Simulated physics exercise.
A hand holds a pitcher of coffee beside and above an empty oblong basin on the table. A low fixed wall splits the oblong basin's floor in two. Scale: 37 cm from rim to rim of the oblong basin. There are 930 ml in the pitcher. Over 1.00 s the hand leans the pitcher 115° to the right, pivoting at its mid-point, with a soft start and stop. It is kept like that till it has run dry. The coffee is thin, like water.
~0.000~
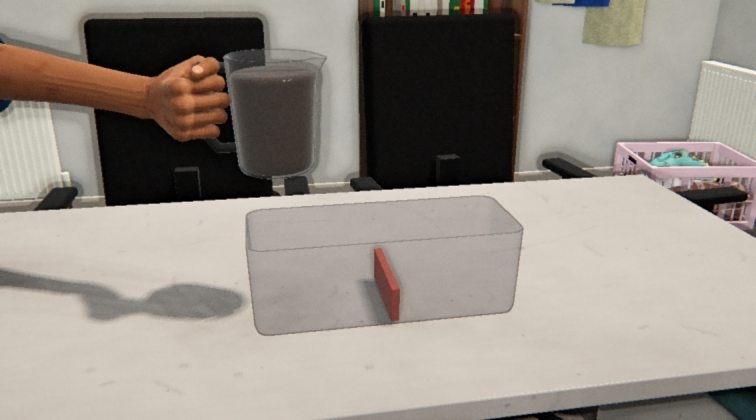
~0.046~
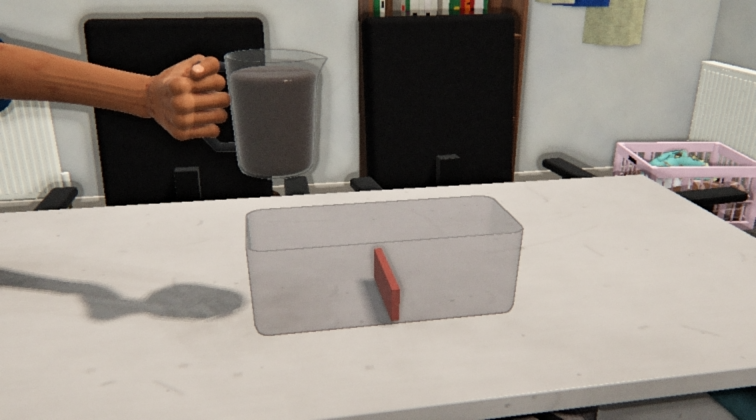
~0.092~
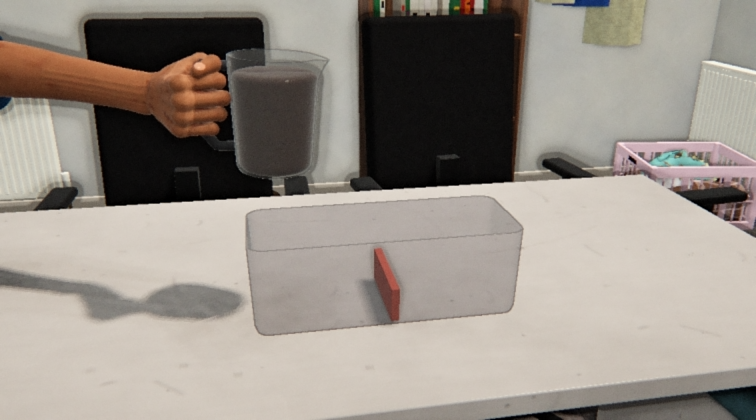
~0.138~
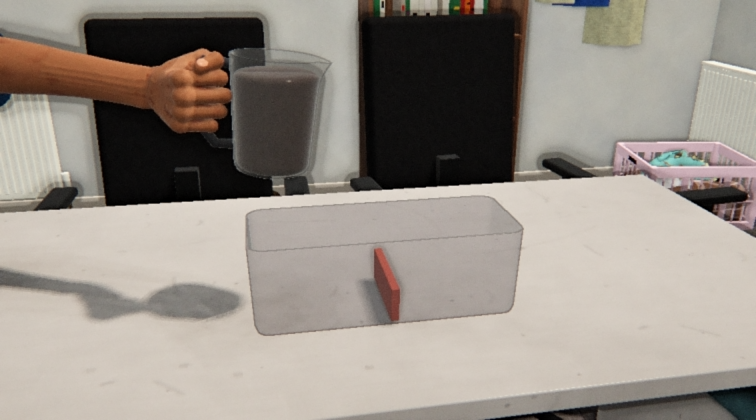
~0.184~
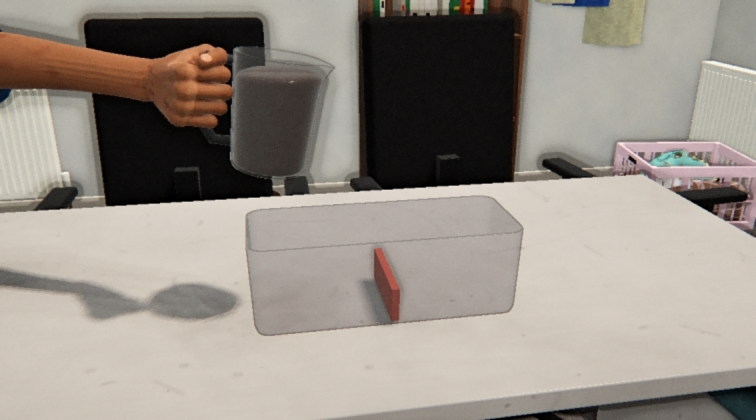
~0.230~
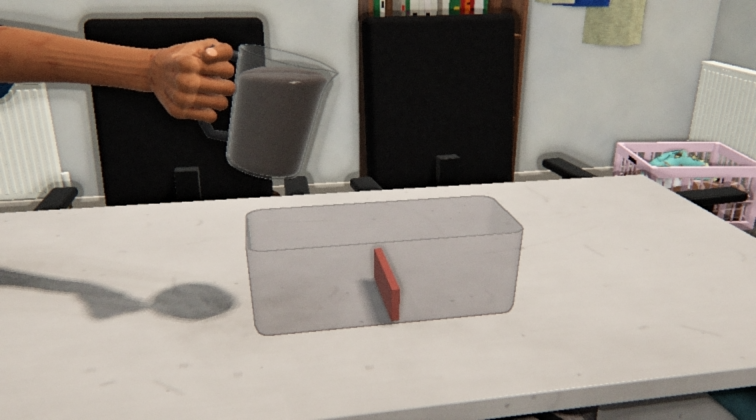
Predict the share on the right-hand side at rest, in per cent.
Roughly 60 per cent is past the wall.
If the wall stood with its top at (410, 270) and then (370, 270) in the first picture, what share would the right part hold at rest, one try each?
In turn about 10 and 80 per cent.
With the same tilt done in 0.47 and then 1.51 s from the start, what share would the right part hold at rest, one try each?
In turn about 35 and 70 per cent.
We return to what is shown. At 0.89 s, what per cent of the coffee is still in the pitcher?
Near 20 in a hundred.
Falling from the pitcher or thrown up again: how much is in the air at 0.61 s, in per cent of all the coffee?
About 18 per cent.
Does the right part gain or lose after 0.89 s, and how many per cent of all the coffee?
The share moves up, by some 14 per cent.
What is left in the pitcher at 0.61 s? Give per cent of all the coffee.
About 76 per cent.
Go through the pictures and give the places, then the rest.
In the first picture, tilt 0°; pouring edge (327, 56); surface from (229, 74) to (316, 71); the oblong basin's rim runs from (247, 231) to (508, 213); the wall's top is at (386, 268).
In the second picture, tilt 1°; pouring edge (327, 57); surface from (230, 73) to (316, 71).
In the third picture, tilt 2°; pouring edge (329, 58); surface from (231, 73) to (316, 73).
In the fourth picture, tilt 5°; pouring edge (332, 61); surface from (233, 72) to (319, 74).
In the fifth picture, tilt 9°; pouring edge (335, 66); surface from (235, 74) to (322, 75).
In the sixth picture, tilt 14°; pouring edge (339, 71); surface from (238, 76) to (327, 75).
After 0.61 s the tilt is 77° and 77 per cent is still to pour, 0 is left of the wall and 4 right of it.
After 0.89 s the tilt is 112° and 20 per cent is still to pour, 13 is left of the wall and 47 right of it.
After 1.18 s the tilt is 115° and 0 per cent is still to pour, 38 is left of the wall and 59 right of it.
After 1.50 s the tilt is 115° and 0 per cent is still to pour, 39 is left of the wall and 60 right of it.
In the end 39 per cent lies left of the wall, 60 right of it and 1 outside.
